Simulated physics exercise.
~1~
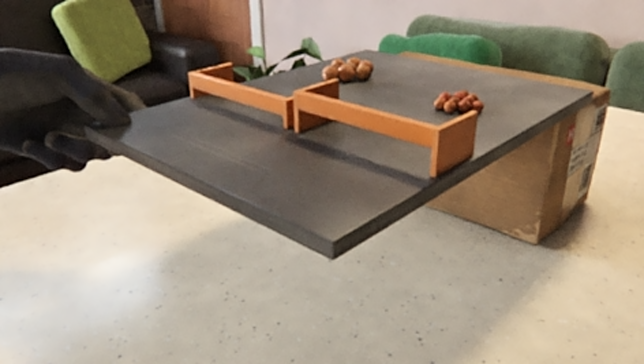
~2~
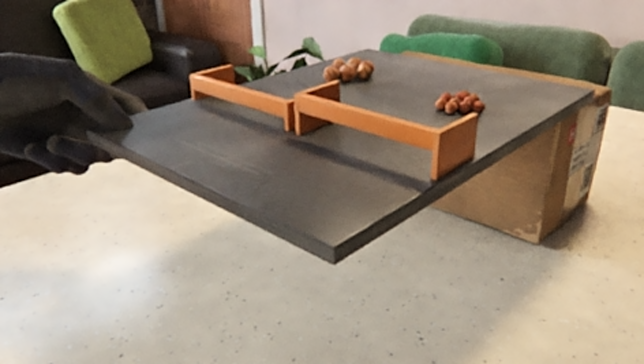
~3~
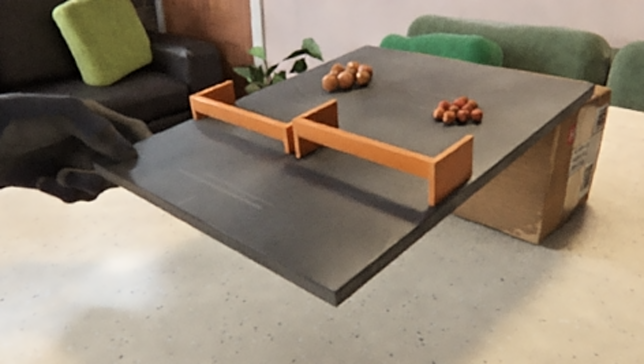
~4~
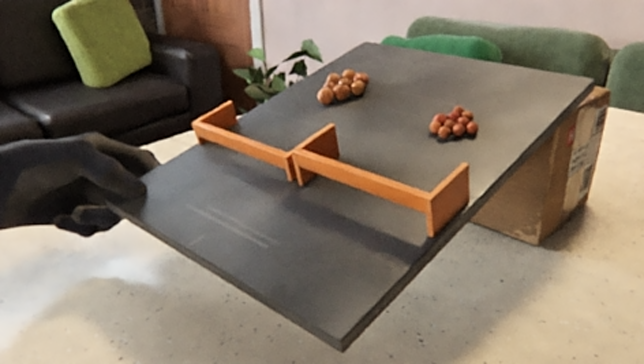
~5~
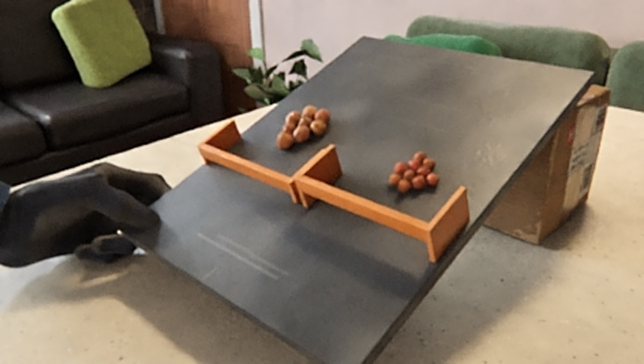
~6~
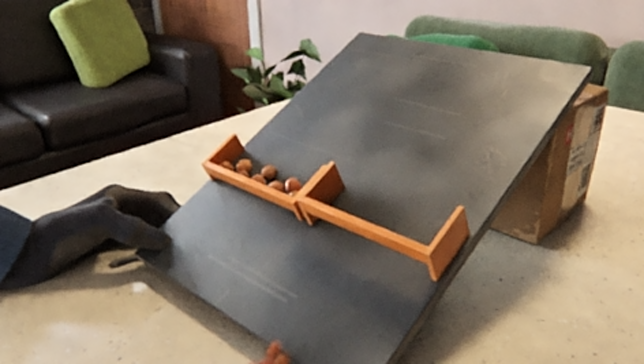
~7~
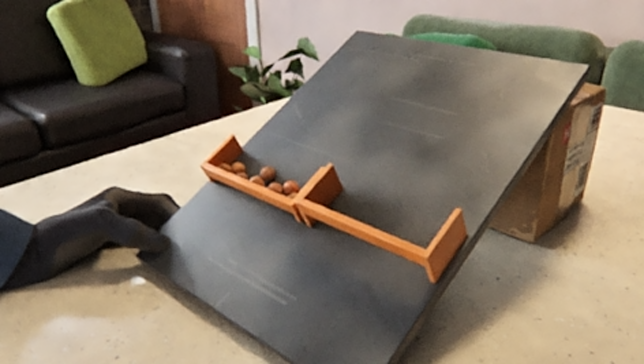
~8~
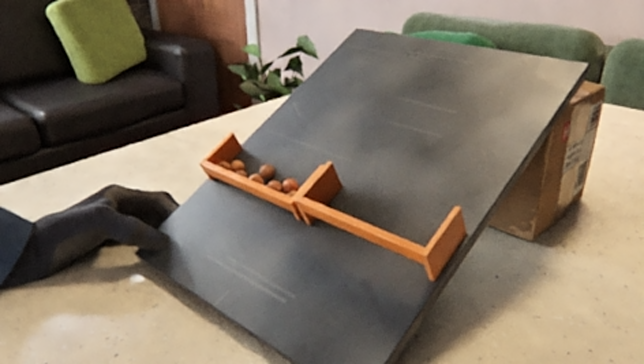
A dark board, carrying two small clusters of round brown things and two orange gates, lies nearly level with its far end on a cardboard box and a dark-gloved hand at its left edge. The hand lowers its side, and the board tilts more and more steeply toward the viewer. At first both clusters stay put, then they begin to slide down toward the gates. The nearer cluster passes under its gate and drops out of view, while the farther one lodges against its own. The board comes to rest at a steep slope, the farther cluster still gathered behind its gate.
